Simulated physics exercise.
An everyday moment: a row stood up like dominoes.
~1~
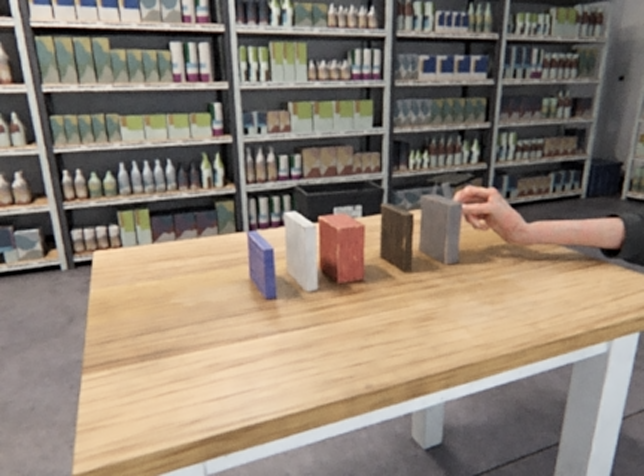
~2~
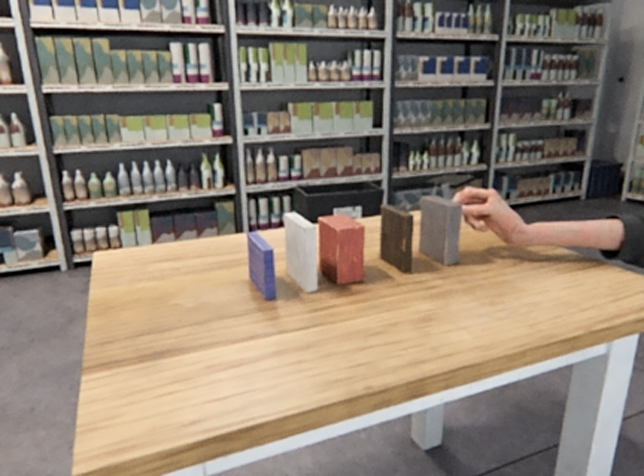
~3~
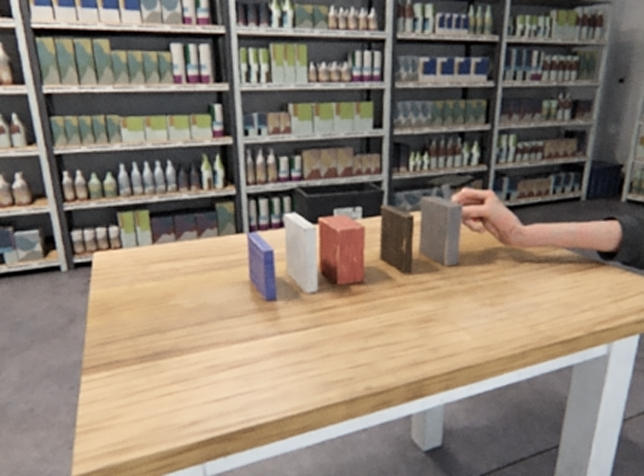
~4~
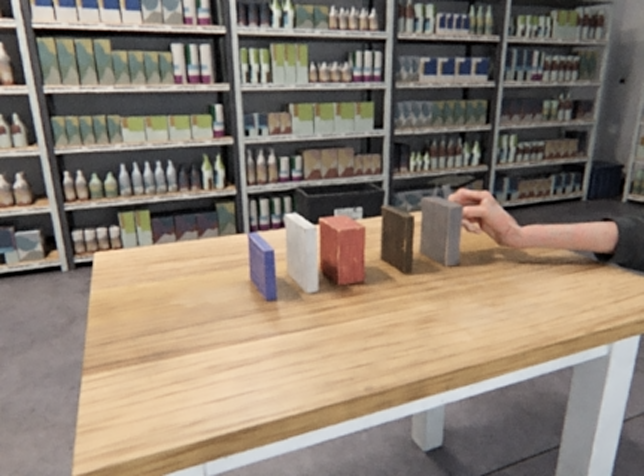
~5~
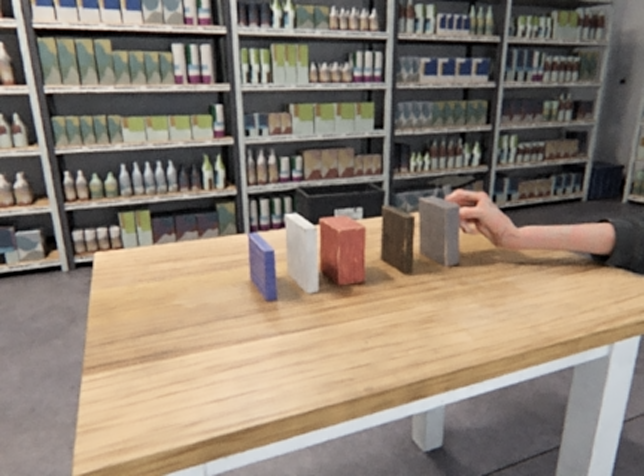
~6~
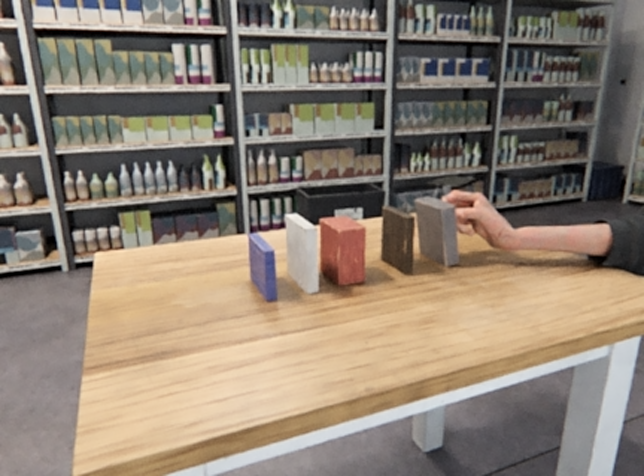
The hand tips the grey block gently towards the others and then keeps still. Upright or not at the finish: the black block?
The black block falls over.
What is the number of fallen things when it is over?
2 of them.
Then, 0.30 s past the last view, grey block 42° over; black block rocked 4° from its first pose near (395, 240).
Then, 0.40 s past the last view, grey block 68° over; black block rocked 42° from its first pose near (378, 246).
Then, 0.60 s past the last view, grey block 77° over; black block rocked 64° from its first pose near (370, 255); red block rocked 22° from its first pose.
Then, 1.10 s past the last view, grey block 80° over; black block on its side near (373, 267); red block rocked 4° from its first pose.
Finally, down or leaning hard on the table, black block; the other 2 still in place. Final places as the last picture's camera would see them, black block near (373, 266).
